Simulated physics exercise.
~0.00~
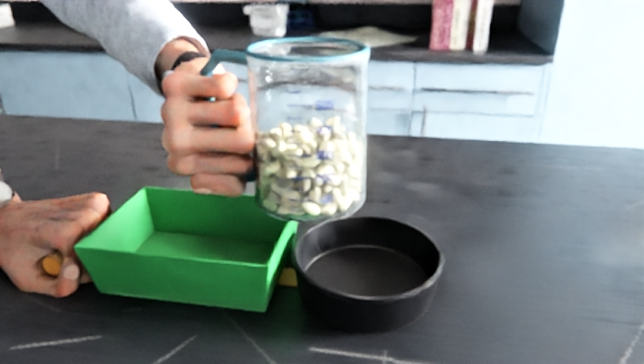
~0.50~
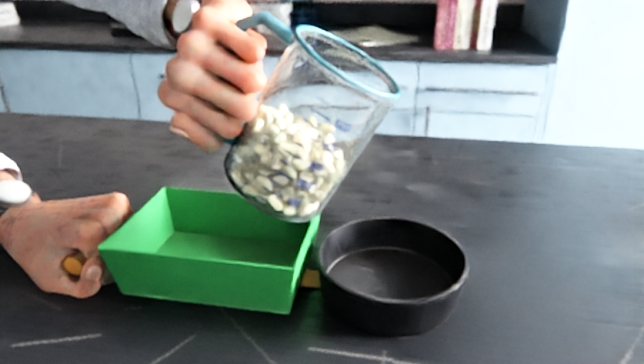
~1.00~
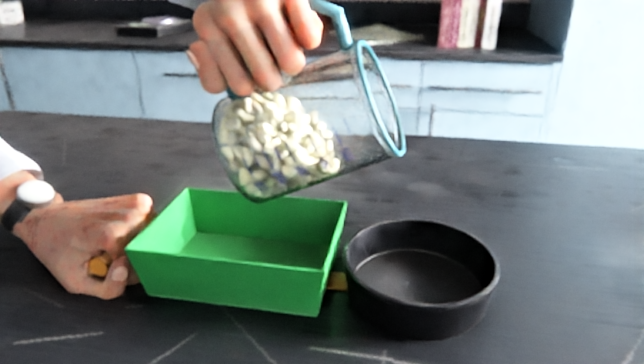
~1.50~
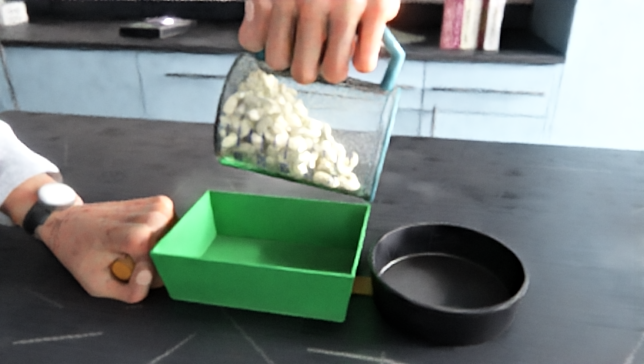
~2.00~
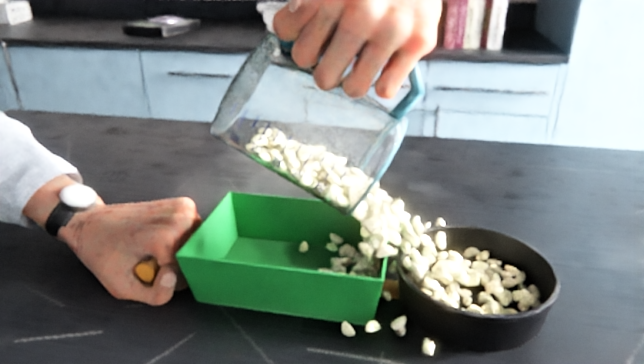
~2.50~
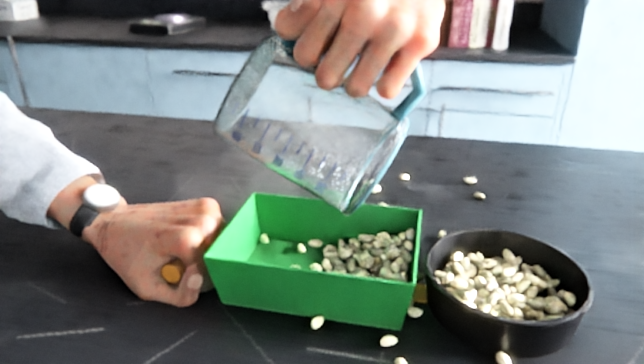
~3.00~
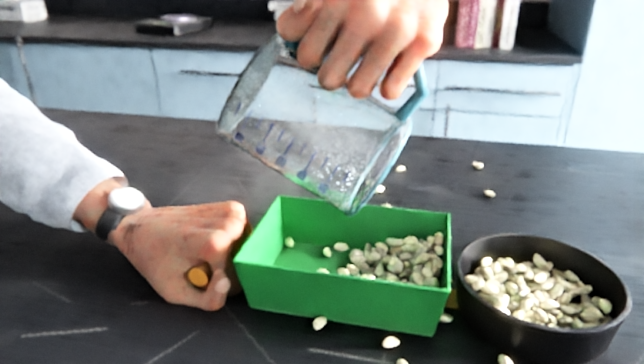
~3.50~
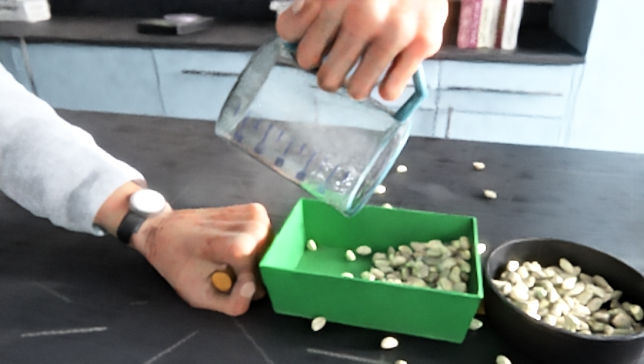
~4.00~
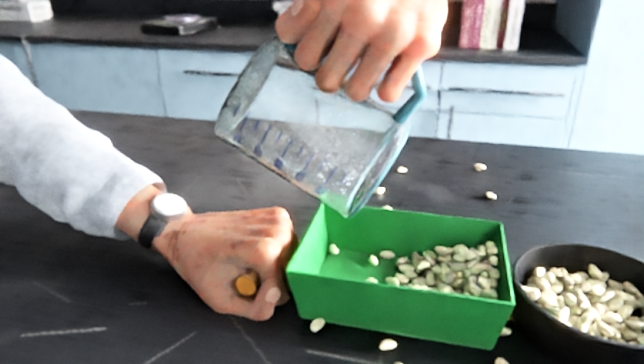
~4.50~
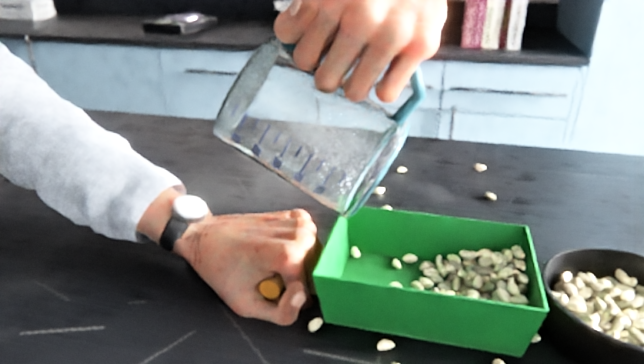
A hand tips a jug of white beans into a sliding green tin and black dish.
